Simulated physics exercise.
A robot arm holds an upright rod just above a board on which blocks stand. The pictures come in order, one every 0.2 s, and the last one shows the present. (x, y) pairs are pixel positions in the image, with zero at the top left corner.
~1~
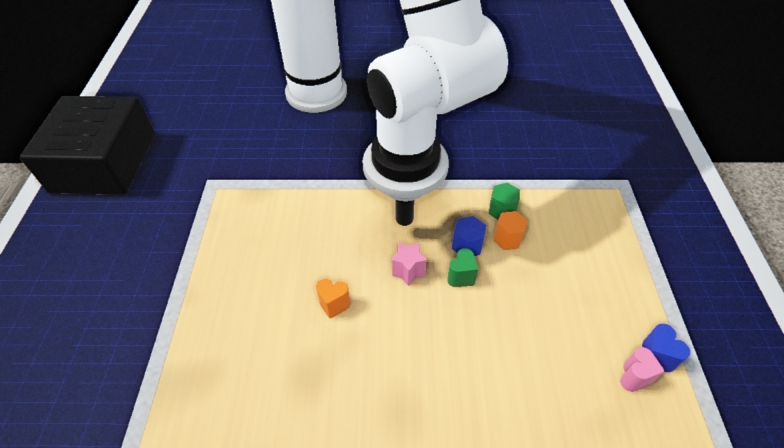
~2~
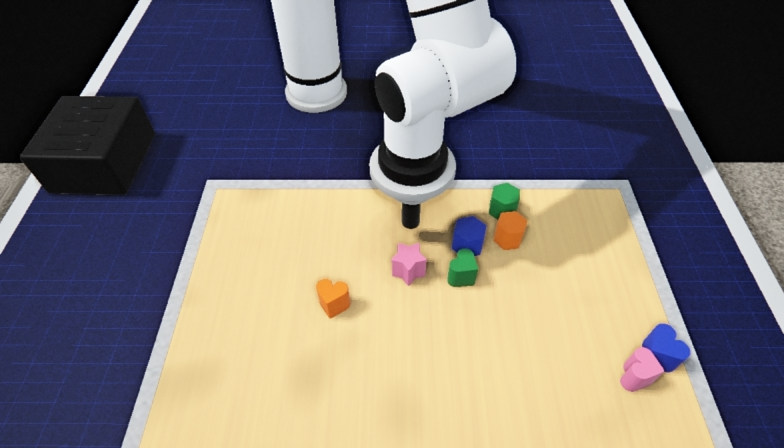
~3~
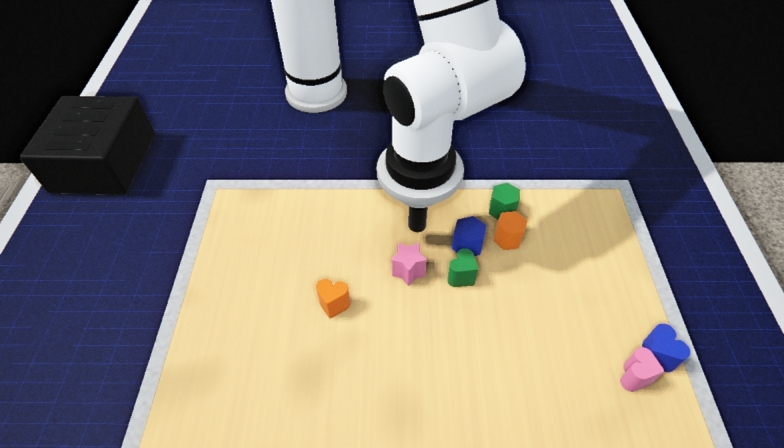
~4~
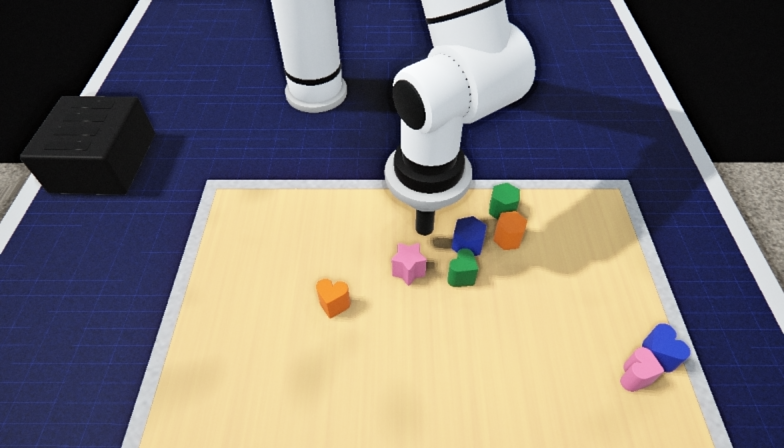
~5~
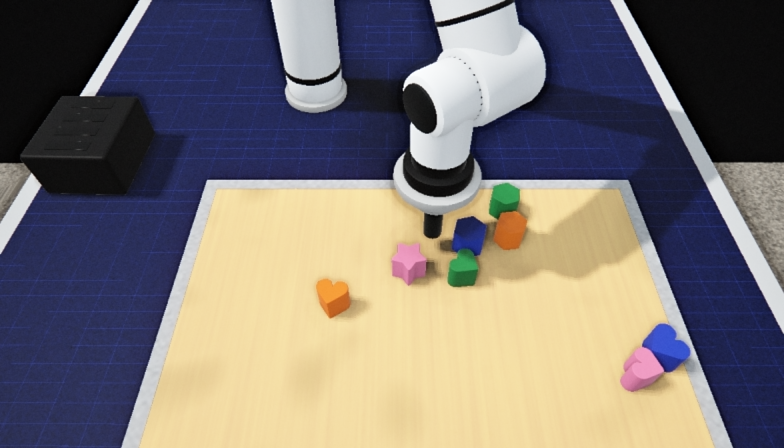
On a pale wooden board set over a dark blue surface, a white robot arm moves its upright black rod slightly to the right, toward a blue block near pink, green and orange ones, while all the blocks stay still.
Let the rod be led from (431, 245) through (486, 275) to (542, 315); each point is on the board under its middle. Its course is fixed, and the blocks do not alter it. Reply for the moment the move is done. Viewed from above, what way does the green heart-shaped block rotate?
Overhead view: Clockwise.
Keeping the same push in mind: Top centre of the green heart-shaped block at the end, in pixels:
For the centre of its top, I'd go with (480, 272).
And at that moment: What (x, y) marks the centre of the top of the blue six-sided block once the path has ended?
Put as a pixel place, it's (488, 234).
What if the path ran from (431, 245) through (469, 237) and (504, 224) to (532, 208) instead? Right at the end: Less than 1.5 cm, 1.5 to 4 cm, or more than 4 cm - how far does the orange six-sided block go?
The orange six-sided block ends up a moderate distance away, 1.5 to 4 cm.
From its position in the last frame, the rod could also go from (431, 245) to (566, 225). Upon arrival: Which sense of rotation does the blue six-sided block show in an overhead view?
From above, the turn goes clockwise.
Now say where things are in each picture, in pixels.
The first frame shows rod tip at (405, 219); block tops, pink star at (409, 255); green heart-shaped block at (464, 261); blue six-sided block at (470, 228).
The second frame shows rod at (411, 222); blocks unchanged.
The third frame shows rod at (417, 226); blocks unchanged.
The fourth frame shows rod at (424, 229); blocks unchanged.
The fifth frame shows rod at (432, 232); pink star at (409, 255); green heart-shaped block at (464, 261); blue six-sided block at (470, 228).
On the path given first. One third of the way, rod at (471, 251); green heart-shaped block at (469, 267), turned 30° clockwise; blue six-sided block at (485, 231), turned 55° anticlockwise.
Two thirds of the way, rod at (508, 275); green heart-shaped block at (480, 272), turned 100° clockwise; blue six-sided block at (488, 234), turned 75° anticlockwise.
At the end, rod at (547, 303); pink star in place; green heart-shaped block at (480, 272), turned 100° clockwise; blue six-sided block at (488, 234), turned 75° anticlockwise.
